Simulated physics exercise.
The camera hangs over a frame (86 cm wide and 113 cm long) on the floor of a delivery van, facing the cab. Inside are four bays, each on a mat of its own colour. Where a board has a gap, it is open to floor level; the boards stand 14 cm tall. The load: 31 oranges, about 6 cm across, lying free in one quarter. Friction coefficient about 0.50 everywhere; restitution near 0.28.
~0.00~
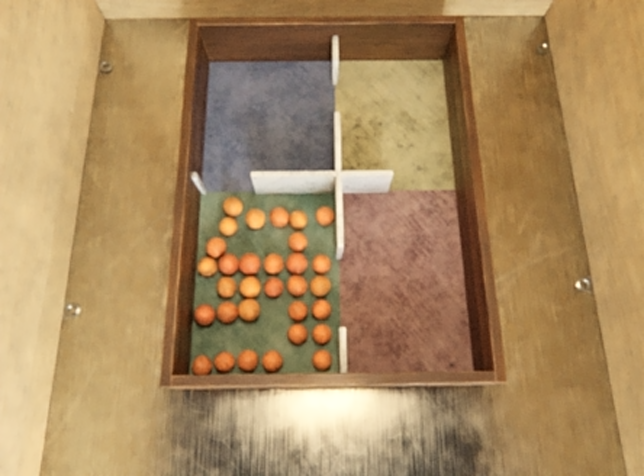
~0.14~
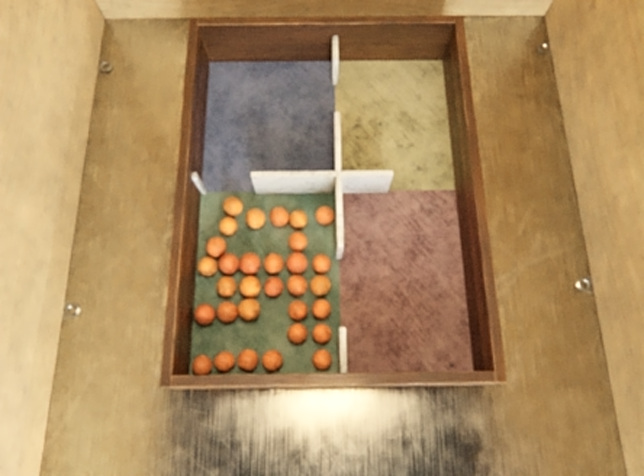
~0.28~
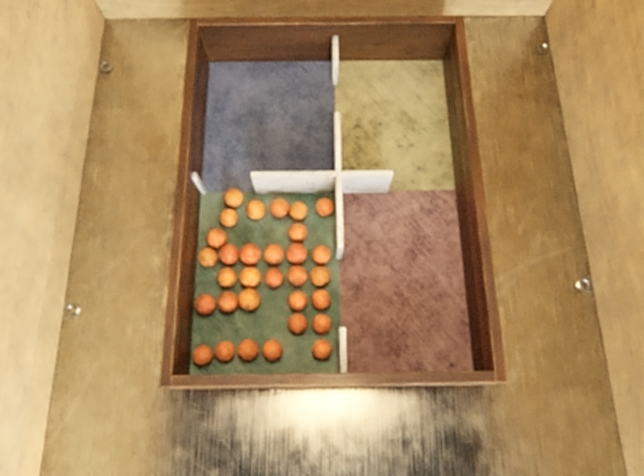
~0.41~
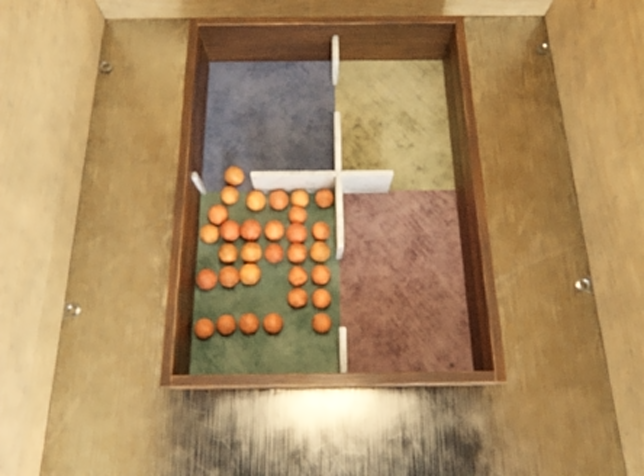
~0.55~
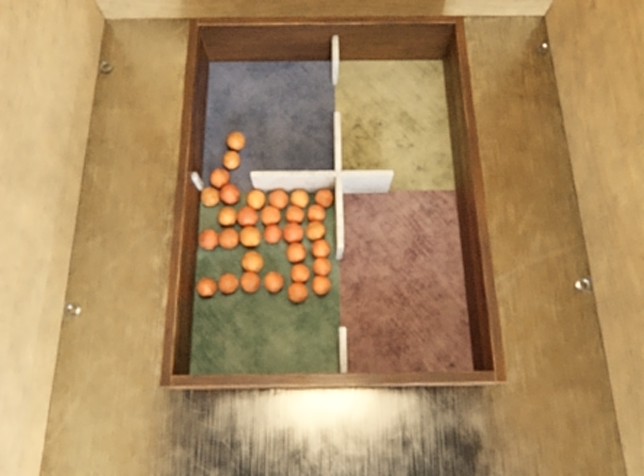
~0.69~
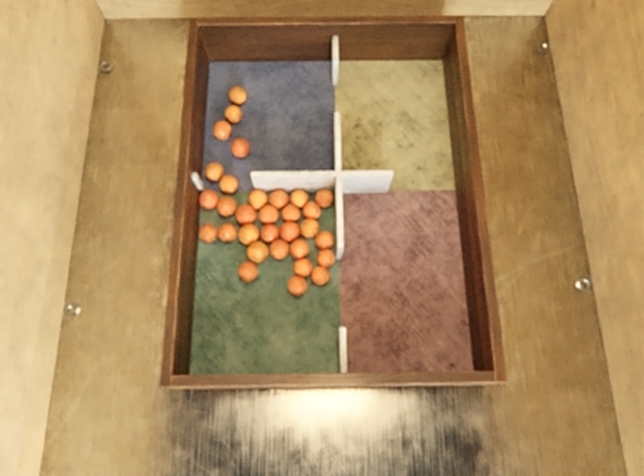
Small orange balls sliding up the green quarter of a divided wooden tray, several passing through a gap onto the blue quarter.
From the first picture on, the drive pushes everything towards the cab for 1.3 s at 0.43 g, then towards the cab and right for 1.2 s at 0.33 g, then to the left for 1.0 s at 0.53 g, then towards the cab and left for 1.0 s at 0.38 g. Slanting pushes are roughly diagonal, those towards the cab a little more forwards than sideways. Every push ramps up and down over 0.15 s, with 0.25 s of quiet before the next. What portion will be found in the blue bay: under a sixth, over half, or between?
Over half of the oranges end in the blue bay.
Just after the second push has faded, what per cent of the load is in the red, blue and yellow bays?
Red 0, blue 40, yellow 10 per cent.
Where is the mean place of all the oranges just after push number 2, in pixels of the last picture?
Around (303, 150).
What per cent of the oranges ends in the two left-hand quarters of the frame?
Some 100 per cent.
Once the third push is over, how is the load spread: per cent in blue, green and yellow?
Blue 50, green 50, yellow 0 per cent.
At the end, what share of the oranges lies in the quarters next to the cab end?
About 70 per cent.
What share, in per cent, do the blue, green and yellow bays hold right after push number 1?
Blue 50, green 50, yellow 0 per cent.
After push 1 (1.54 s), 14 in the blue bay and 17 in the green bay.
After push 2 (2.99 s), 12 in the blue bay, 16 in the green bay and 3 in the yellow bay.
After push 3 (4.24 s), 16 in the blue bay, 14 in the green bay and 1 in the yellow bay.
After push 4 (5.49 s), 21 in the blue bay, 9 in the green bay and 1 in the yellow bay.
Final count (at 5.84 s), 21 in the blue bay, 9 in the green bay and 1 in the yellow bay. Asked share, 21 of 31, 68 per cent.
